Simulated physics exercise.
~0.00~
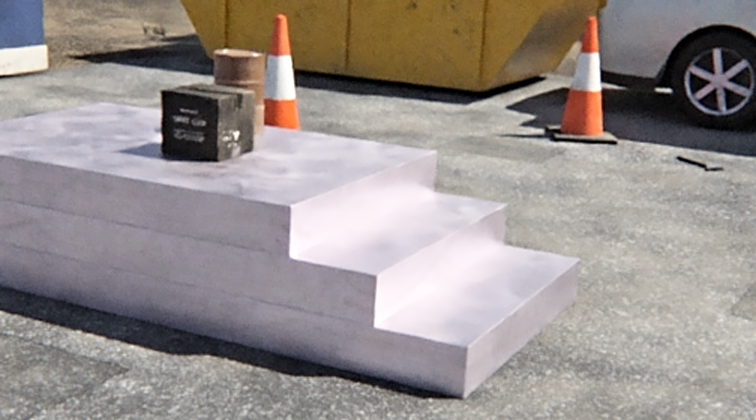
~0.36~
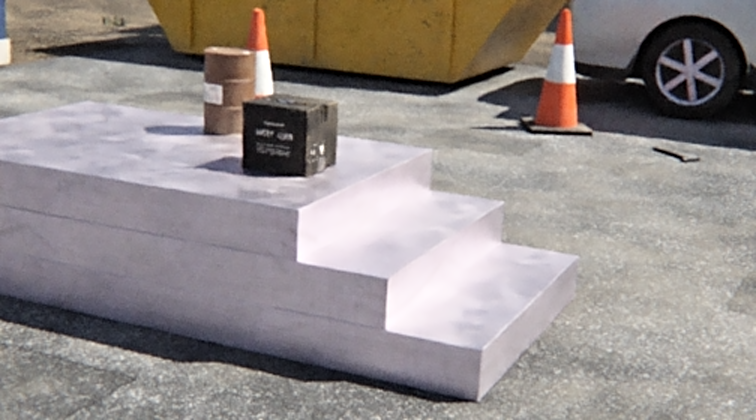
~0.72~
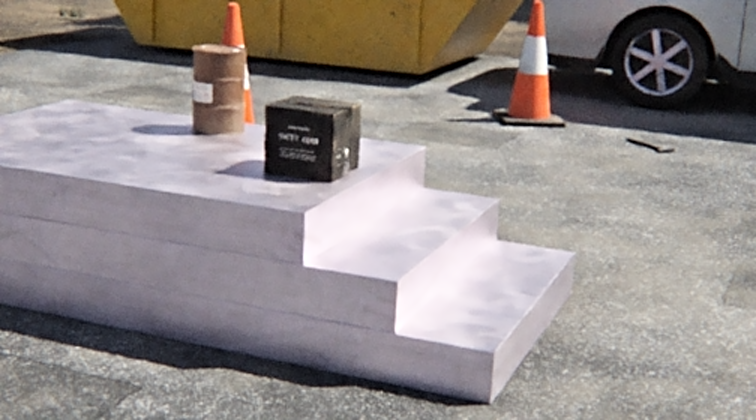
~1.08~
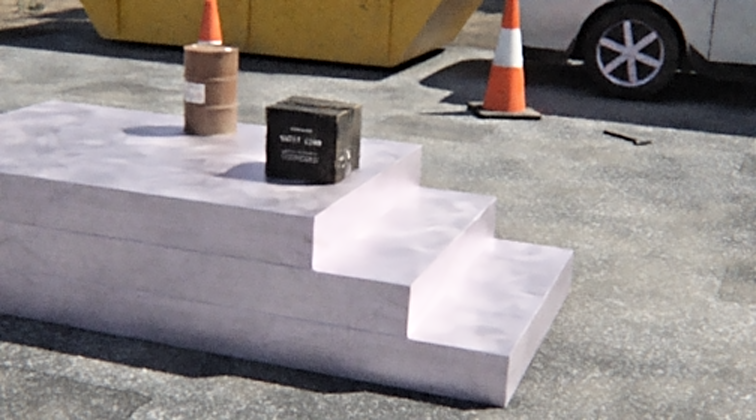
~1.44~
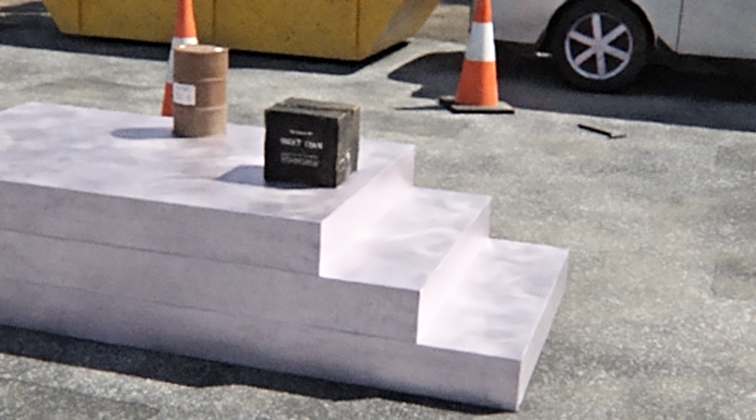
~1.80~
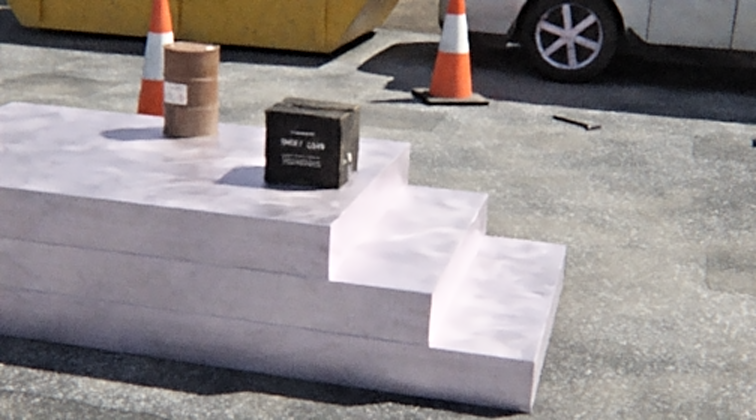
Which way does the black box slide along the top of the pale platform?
The black box slides to the right, towards the steps.
